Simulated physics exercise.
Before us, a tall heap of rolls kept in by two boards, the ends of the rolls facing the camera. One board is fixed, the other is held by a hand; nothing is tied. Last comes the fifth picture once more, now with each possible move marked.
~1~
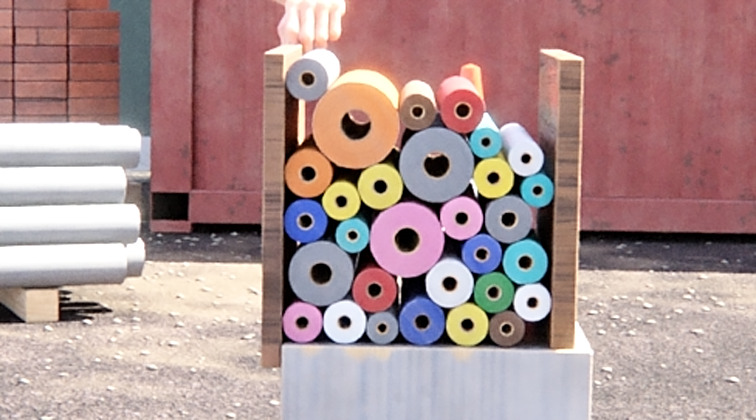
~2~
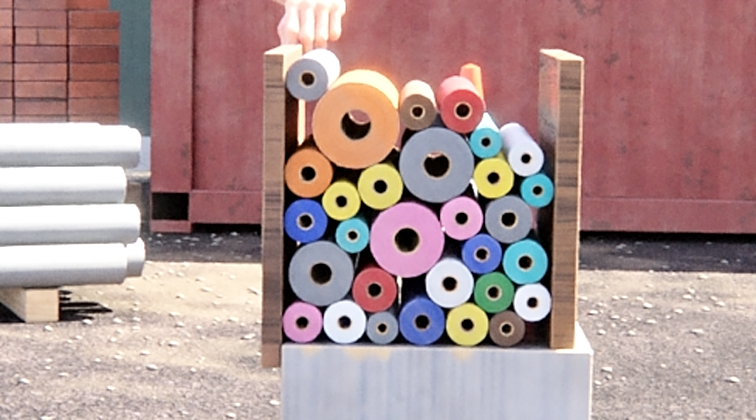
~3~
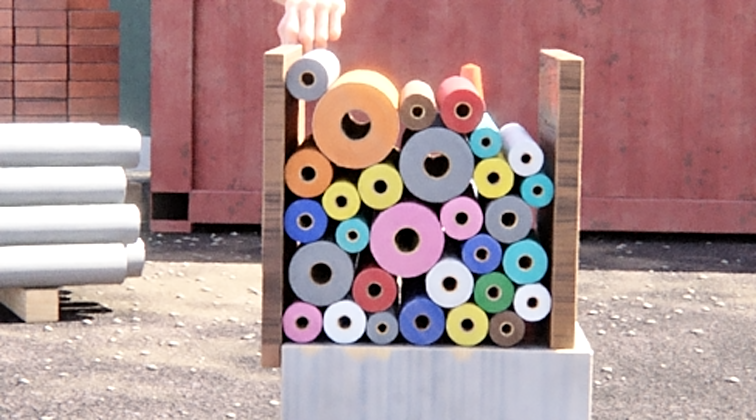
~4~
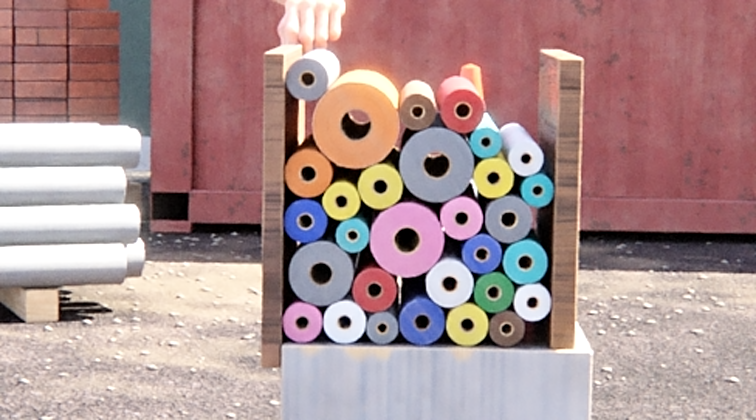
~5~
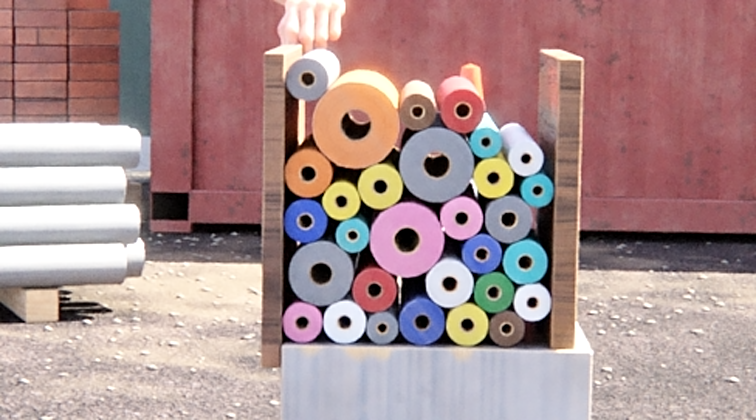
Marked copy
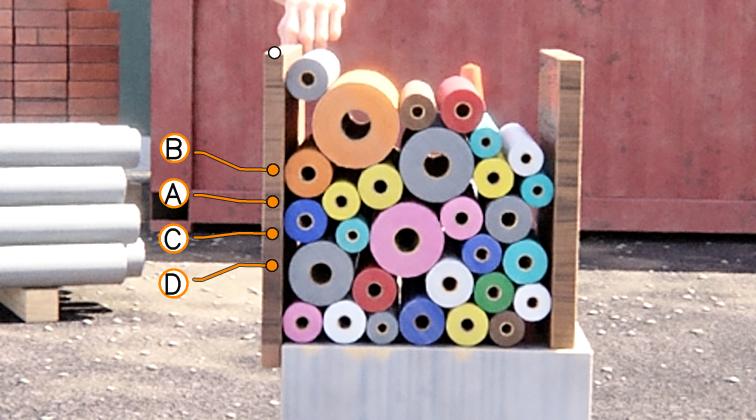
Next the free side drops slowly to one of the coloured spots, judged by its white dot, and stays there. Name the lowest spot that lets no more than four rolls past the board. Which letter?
The lowest mark that will do is C.
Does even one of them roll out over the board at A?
Yes, at A.
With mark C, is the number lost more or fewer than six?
Fewer than six.
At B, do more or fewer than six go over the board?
Fewer than six.
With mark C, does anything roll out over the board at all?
Yes, at C.
On the marked copy, A at (273, 202); B at (273, 170); C at (272, 234); D at (272, 265); the white dot at (274, 53).
With C. Early on, top of the board (285, 134).
Further on, top of the board (284, 225).
At the end, top of the board (283, 233), four out over the board.
As for the rest, A one out over the board; B one out over the board; D more than four out over the board.
